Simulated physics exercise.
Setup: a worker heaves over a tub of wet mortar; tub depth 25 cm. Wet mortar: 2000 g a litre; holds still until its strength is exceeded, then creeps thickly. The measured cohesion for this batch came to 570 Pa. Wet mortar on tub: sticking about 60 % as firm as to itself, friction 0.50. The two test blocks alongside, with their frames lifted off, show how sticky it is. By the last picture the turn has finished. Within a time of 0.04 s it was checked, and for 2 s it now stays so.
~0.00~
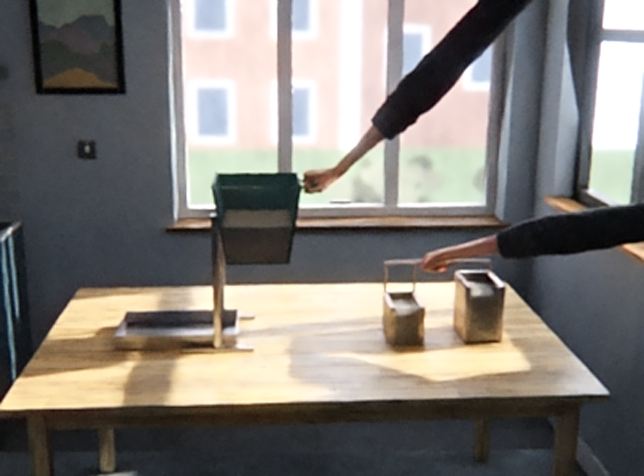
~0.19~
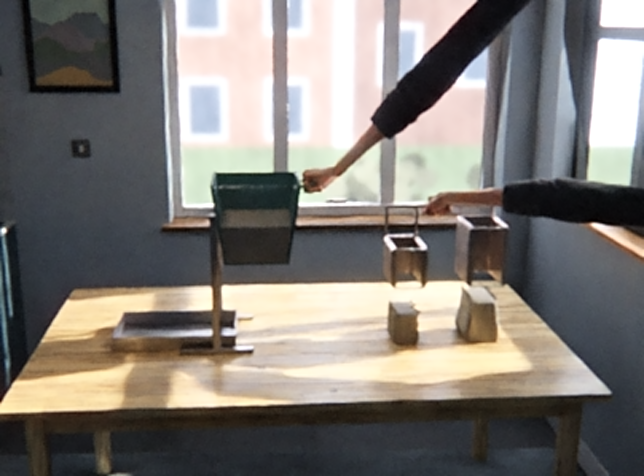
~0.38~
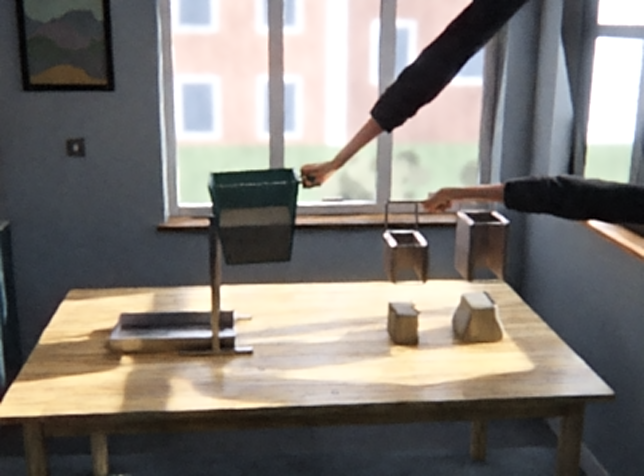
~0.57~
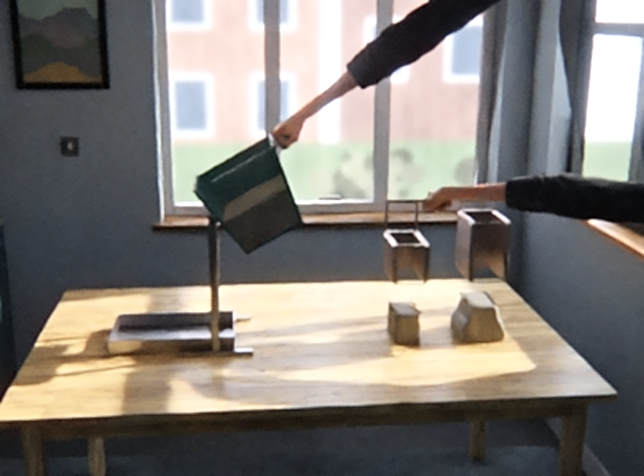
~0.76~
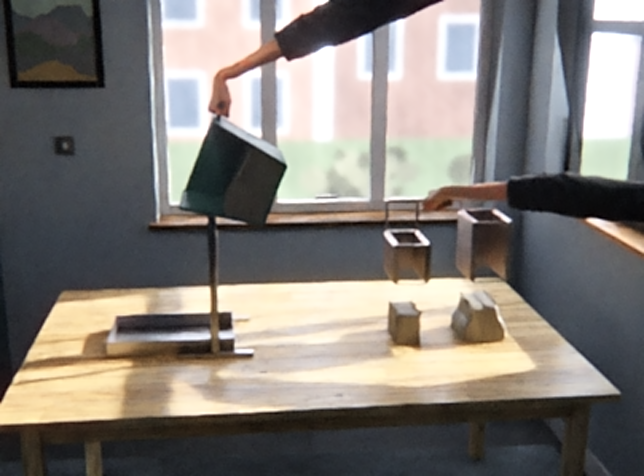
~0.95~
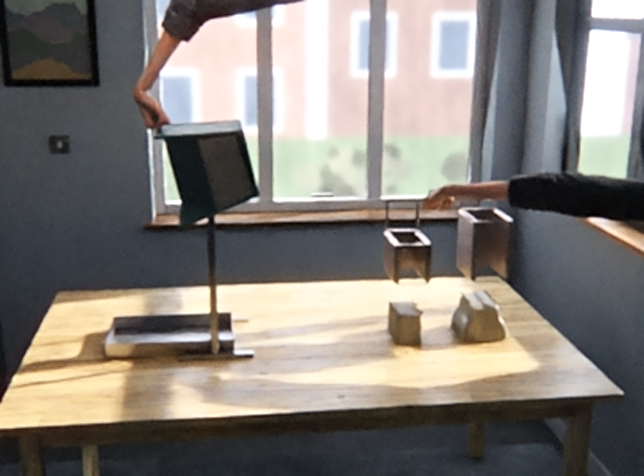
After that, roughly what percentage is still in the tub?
Roughly 0 %.
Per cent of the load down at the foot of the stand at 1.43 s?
I reckon around 45 % of it.
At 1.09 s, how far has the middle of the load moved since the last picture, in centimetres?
Close to 9 centimetres.
By 1.09 s, the tub is at 103 degrees and holds 100 %.
By 1.26 s, the tub is at 103 degrees and holds 44 %.
By 1.43 s, the tub is at 103 degrees and holds 33 %.
By 1.60 s, the tub is at 103 degrees and holds 27 %.
By 2.95 s, at the end, the tub is at 103 degrees and holds 0 %.
